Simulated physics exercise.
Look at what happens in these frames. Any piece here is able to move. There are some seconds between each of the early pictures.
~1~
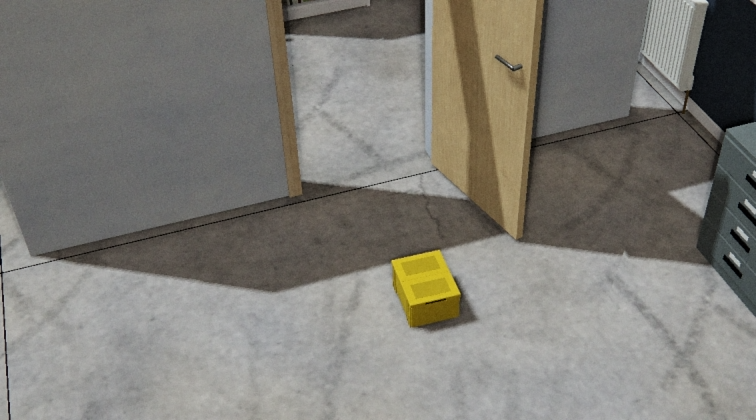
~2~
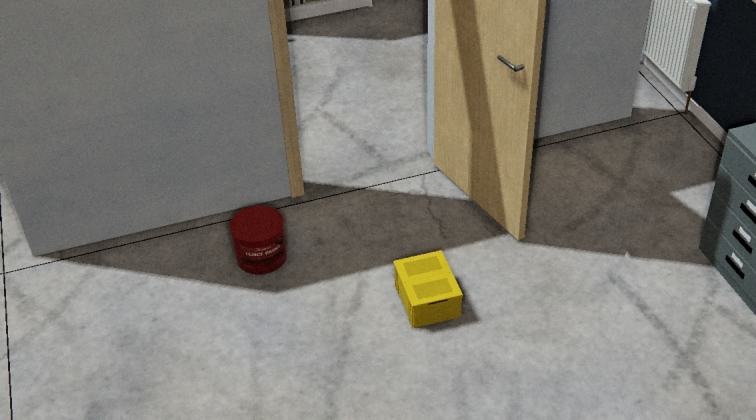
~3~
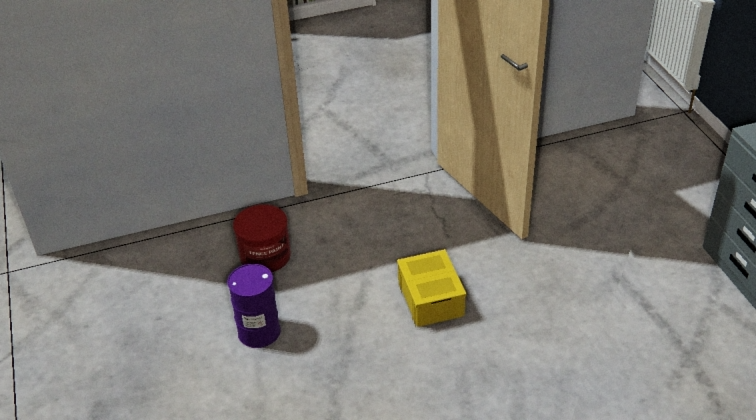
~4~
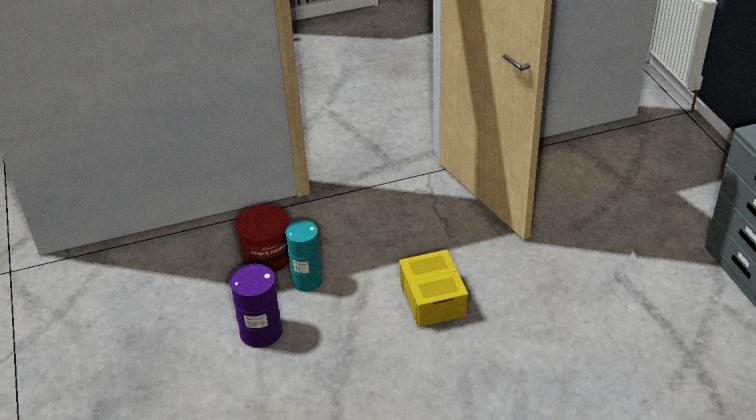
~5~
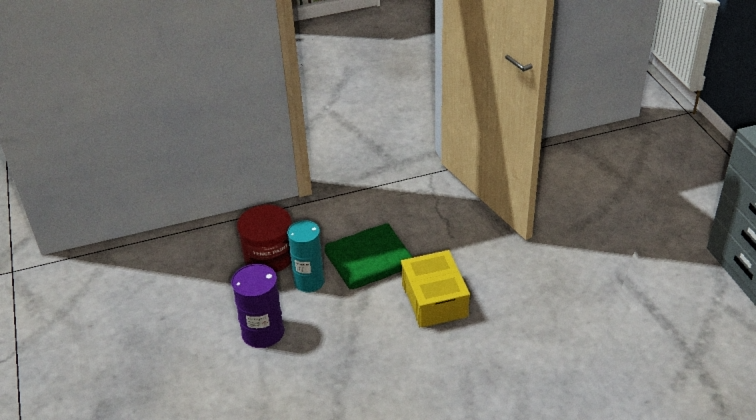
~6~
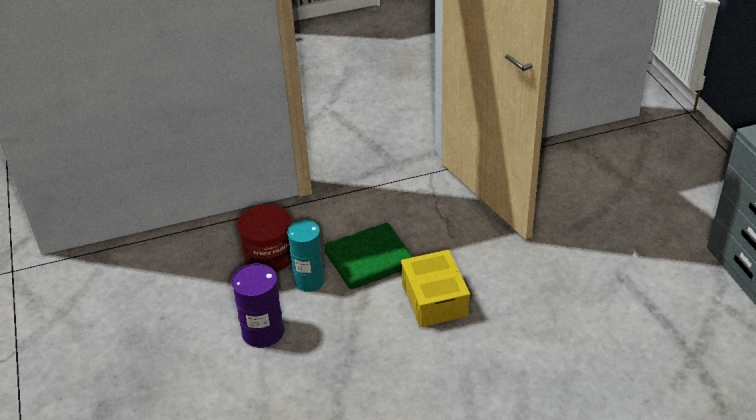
A red pail appears on the floor left of a yellow tote near a wide-open door, followed by a purple canister in front of the pail. A turquoise canister then appears beside the pail, and a green cushion shows up next to the tote; afterward, everything stays still, the door unmoved throughout.
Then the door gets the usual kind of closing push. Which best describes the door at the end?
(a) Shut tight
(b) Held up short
a, shut tight.
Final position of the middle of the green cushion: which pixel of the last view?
At about (337, 257).
Then, 0.90 s later than the last frame, door 48° open; green cushion moved a little near (354, 257).
Then, 1.20 s later than the last frame, door 23° open; green cushion moved a little near (336, 258); turquoise canister tilted by 4°.
When it is over, door 0° open; moved from the start, green cushion; the other 4 as before. End places, in pixels of the last picture, green cushion near (337, 257).
